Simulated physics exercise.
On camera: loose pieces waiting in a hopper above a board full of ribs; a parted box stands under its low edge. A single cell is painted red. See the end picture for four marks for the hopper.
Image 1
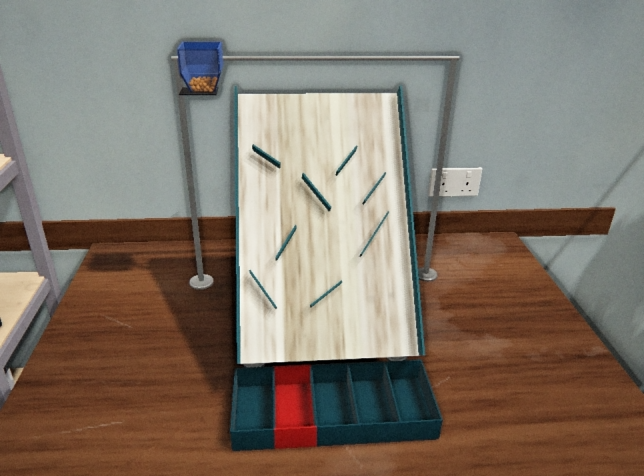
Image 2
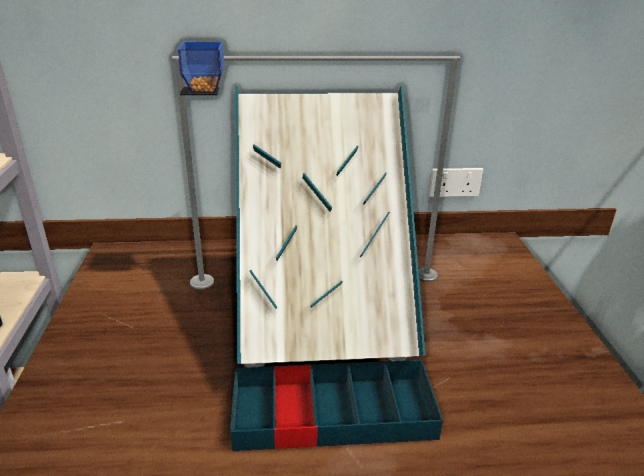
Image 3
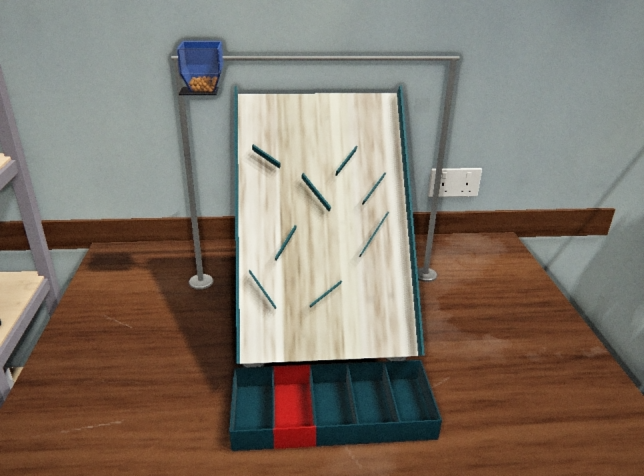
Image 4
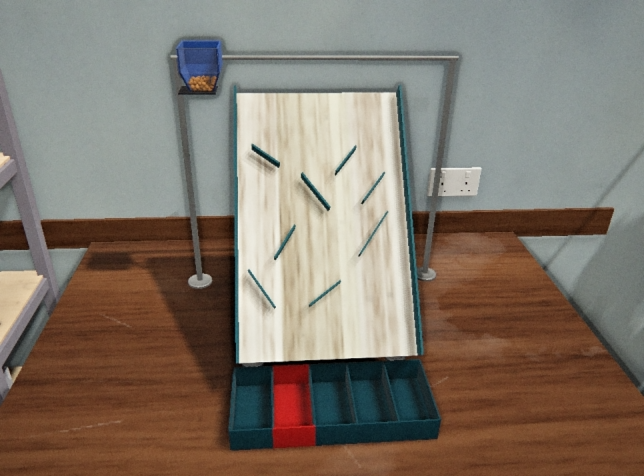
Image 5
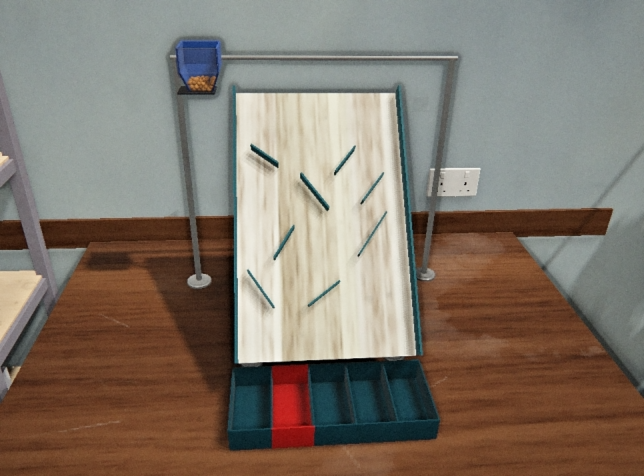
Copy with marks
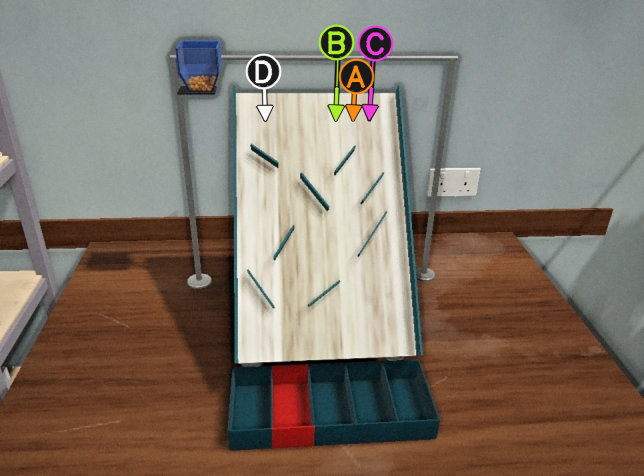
On a wooden table, a blue hopper of small orange pieces sitting still above a ribbed sloping board and a five-part box.
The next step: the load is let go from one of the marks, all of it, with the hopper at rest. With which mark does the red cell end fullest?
Best: D.
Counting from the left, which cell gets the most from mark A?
The fourth from the left.
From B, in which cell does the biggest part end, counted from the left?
It is the fourth one.
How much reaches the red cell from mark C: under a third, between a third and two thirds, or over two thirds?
Mark C gives under a third.
On the marked copy, mark A meets the board at (353, 115); mark B meets the board at (335, 115); mark C meets the board at (369, 114); mark D meets the board at (265, 115).
With A, roughly a quarter in the red cell, roughly two thirds in other cells, about a tenth outside the box.
With B, about a tenth in the red cell, the larger part in other cells, just a few outside the box.
With C, roughly a quarter in the red cell, roughly half in other cells, roughly a quarter outside the box.
With D, roughly two thirds in the red cell, roughly a quarter in other cells, about a tenth outside the box.
